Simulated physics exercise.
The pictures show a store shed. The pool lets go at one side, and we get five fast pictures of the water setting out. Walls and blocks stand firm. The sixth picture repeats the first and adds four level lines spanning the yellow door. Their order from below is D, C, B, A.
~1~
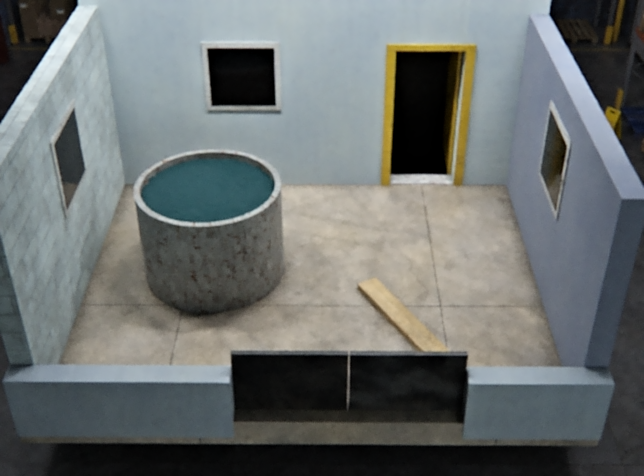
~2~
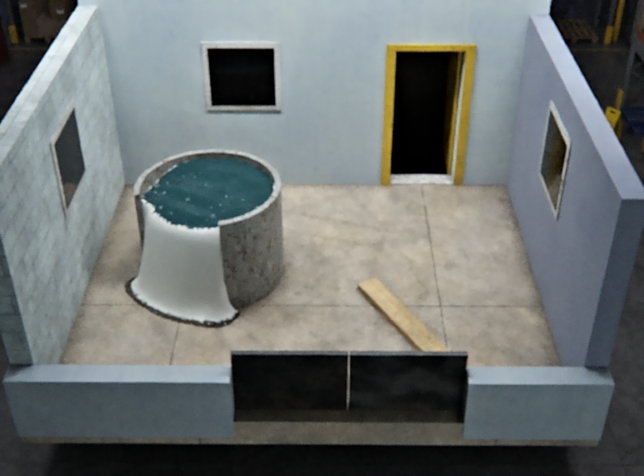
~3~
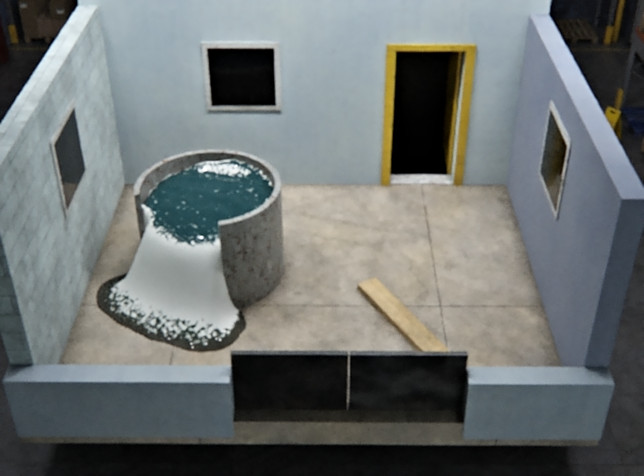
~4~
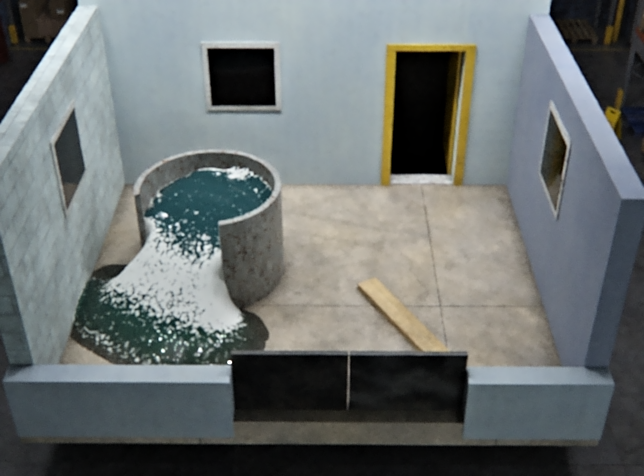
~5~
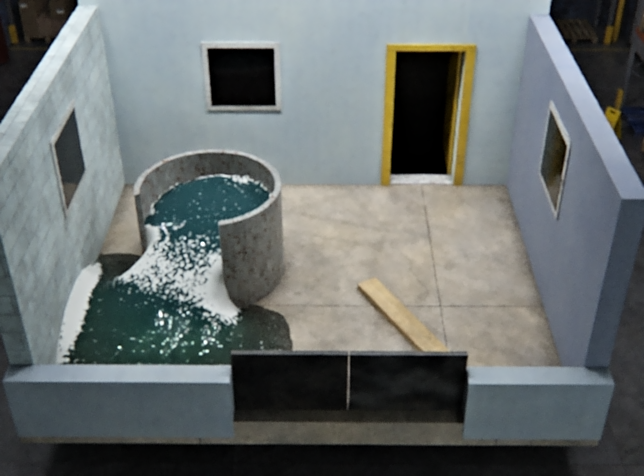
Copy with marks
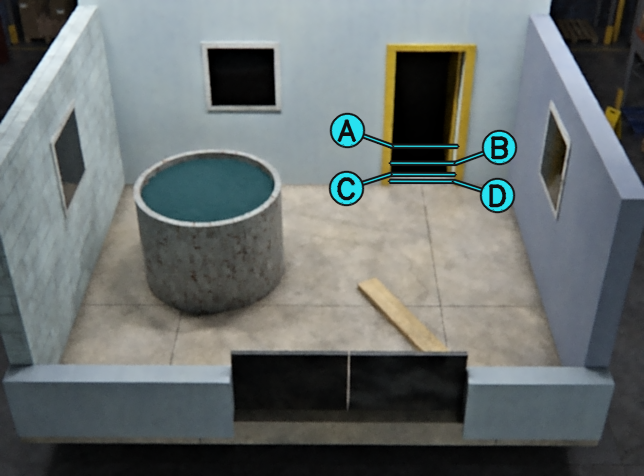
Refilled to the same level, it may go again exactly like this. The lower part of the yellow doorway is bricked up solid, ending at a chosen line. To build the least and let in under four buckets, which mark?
Choose C.
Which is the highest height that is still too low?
That is height D.
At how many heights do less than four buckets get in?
Three.
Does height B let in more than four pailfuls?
No.
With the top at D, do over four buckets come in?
Yes.
In cyan, A at (424, 146); B at (423, 163); C at (422, 174); D at (422, 181); from the bottom up D, C, B, A.
For height A, nothing gets over.
For height B, nothing gets over.
For height C, a splash gets over, under a bucket.
For height D, about 11 bucketfuls get in.
